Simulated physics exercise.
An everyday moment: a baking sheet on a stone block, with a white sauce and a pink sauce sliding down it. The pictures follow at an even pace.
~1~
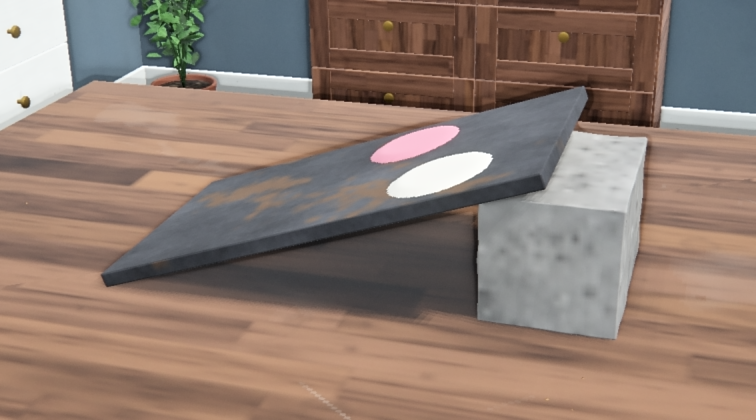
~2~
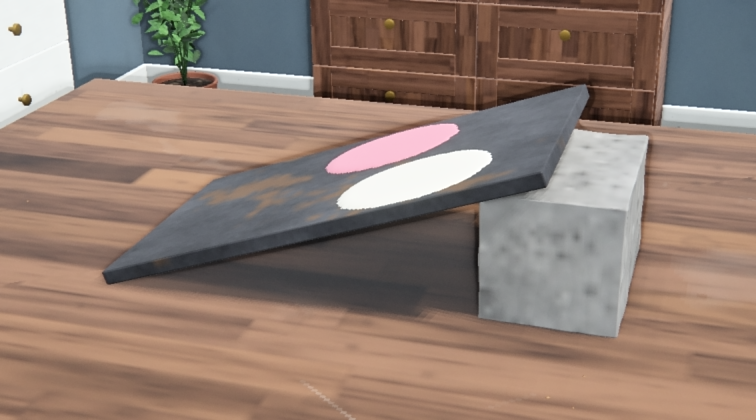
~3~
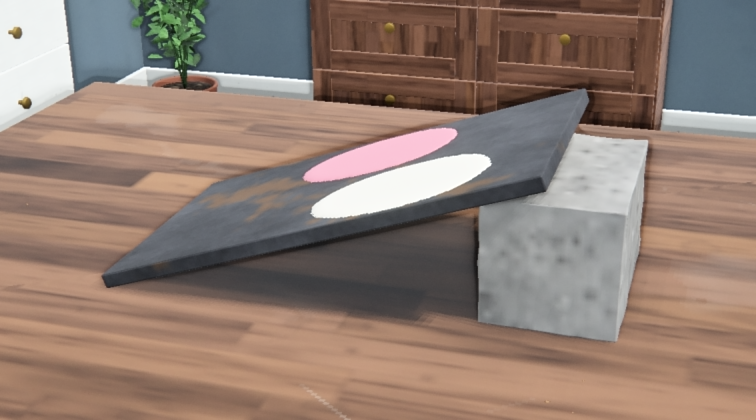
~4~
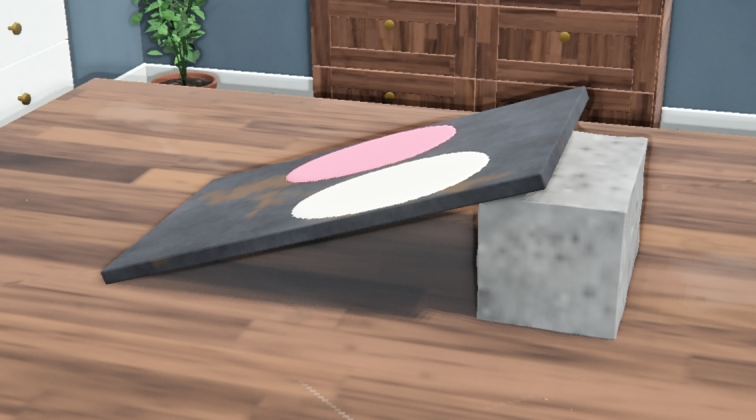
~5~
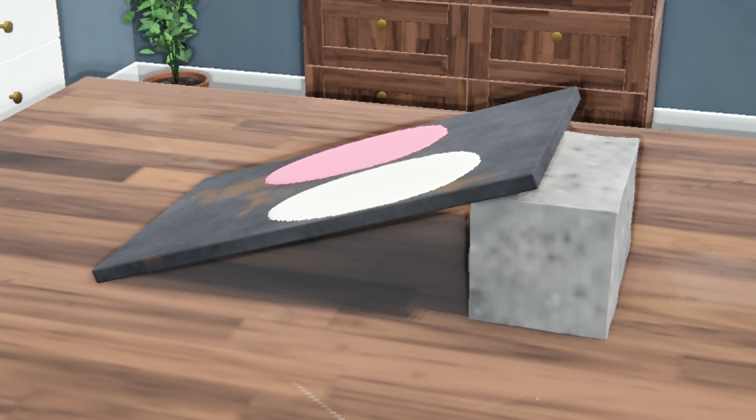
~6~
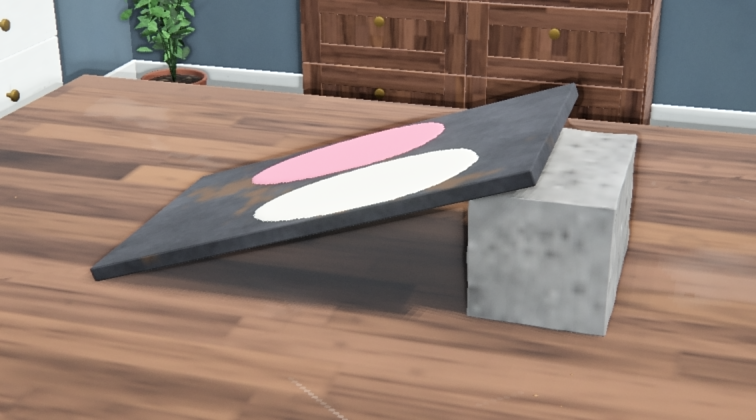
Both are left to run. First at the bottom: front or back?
The back one gets there first.
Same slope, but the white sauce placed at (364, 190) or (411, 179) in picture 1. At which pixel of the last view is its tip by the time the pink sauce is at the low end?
Around (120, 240) in the first try, (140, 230) in the second.
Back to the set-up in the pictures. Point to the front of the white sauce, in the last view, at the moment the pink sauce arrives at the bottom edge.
Roughly at (176, 228).
A moment on, the white sauce is three quarters of the way down; the pink sauce is close to the edge.
When it is over, the white sauce is three quarters of the way down; the pink sauce is at the low edge.
